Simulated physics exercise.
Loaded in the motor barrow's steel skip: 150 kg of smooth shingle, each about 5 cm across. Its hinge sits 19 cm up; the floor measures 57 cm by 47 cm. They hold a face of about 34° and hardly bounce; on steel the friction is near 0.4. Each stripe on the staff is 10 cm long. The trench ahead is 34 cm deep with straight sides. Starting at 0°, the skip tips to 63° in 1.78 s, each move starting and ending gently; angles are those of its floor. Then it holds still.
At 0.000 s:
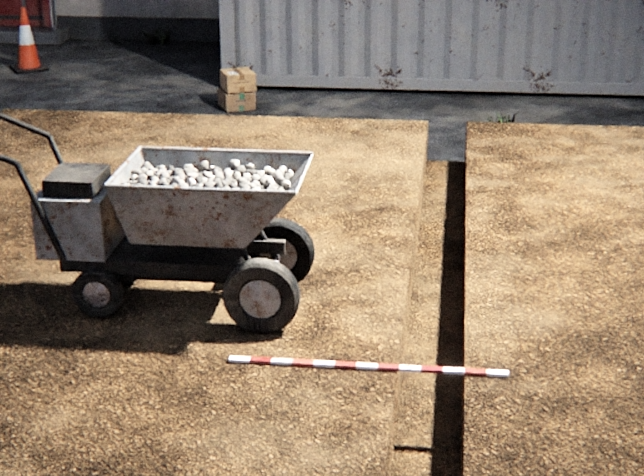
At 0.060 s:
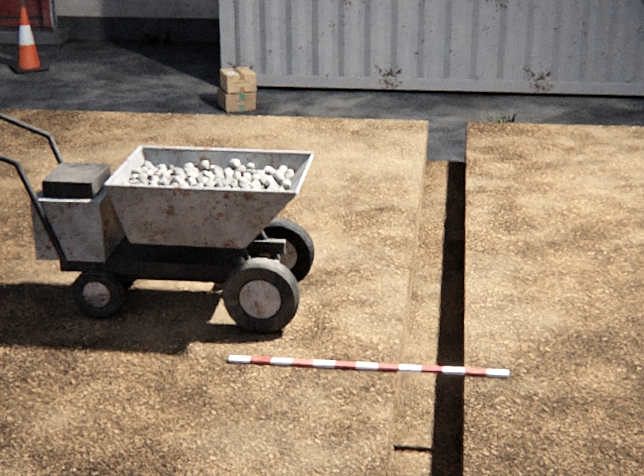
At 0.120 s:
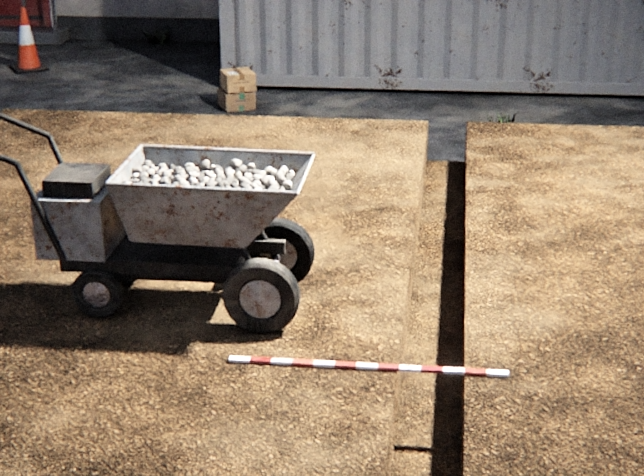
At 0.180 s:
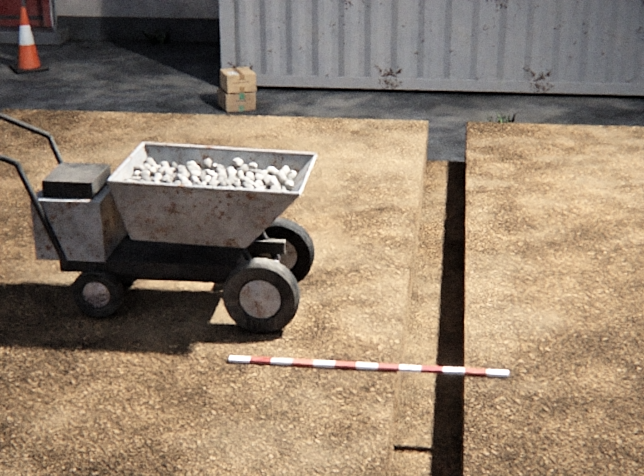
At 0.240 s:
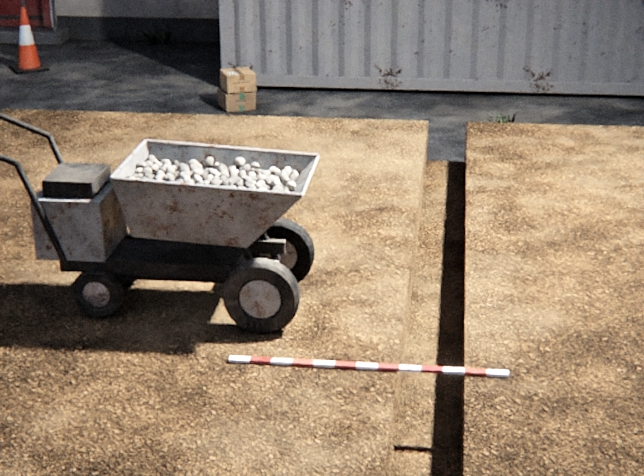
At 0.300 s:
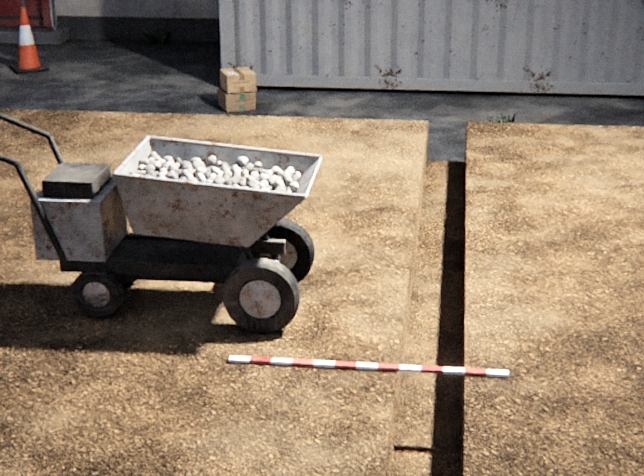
A grey metal skip full of pale stones, on a dark-wheeled motor barrow at the left, tilts up very slightly and slowly towards the right, its stones shifting only a little. The fixed view looks down on a sunlit yard of brown, gritty ground, cut by a narrow dark trench right of centre, with a red-and-white staff lying across it. Behind stand an orange cone, small tan boxes and a pale ribbed container.
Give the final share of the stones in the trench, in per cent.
Some 98 per cent of it.
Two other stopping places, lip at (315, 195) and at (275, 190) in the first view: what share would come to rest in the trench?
First some 85, then 80 per cent.
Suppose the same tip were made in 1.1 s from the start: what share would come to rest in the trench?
In that case some 90 per cent.
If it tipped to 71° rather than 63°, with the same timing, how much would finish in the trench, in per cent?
In that case some 100 per cent.
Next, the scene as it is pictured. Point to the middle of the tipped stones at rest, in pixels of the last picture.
Around (434, 354).
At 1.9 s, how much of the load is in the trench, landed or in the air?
Some 45 per cent.
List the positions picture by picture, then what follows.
In the first picture, the skip is at 0°, its lip at (296, 193); the top of the load is at (196, 173).
In the second picture, the skip is at 0°, its lip at (296, 193); the top of the load is at (196, 173); the stones move at 0.1 m/s on average.
The third picture shows lip at (298, 194), floor tilted 1°, highest stones at (197, 172); the stones move at 0.1 m/s on average.
The fourth picture shows lip at (300, 194), floor tilted 2°, highest stones at (183, 170); the stones move at 0.2 m/s on average.
The fifth picture shows lip at (302, 195), floor tilted 3°, highest stones at (171, 168); the stones move at 0.2 m/s on average.
The sixth picture shows lip at (306, 197), floor tilted 5°, highest stones at (170, 166); the stones move at 0.3 m/s on average.
After 1.3 s the floor is at 53°; 99 % in the skip, 1 % short of the trench; the foremost stones are at (385, 263).
After 1.9 s the floor is at 63°; 53 % in the skip, 3 % short of the trench, 43 % in the trench; the foremost stones are at (467, 343).
After 2.2 s the floor is at 63°; 27 % in the skip, 3 % short of the trench, 68 % in the trench, 2 % past the trench; the foremost stones are at (520, 329).
After 4.2 s the floor is at 63°; 0 % in the skip, 98 % in the trench, 2 % past the trench; the foremost stones are at (547, 329).
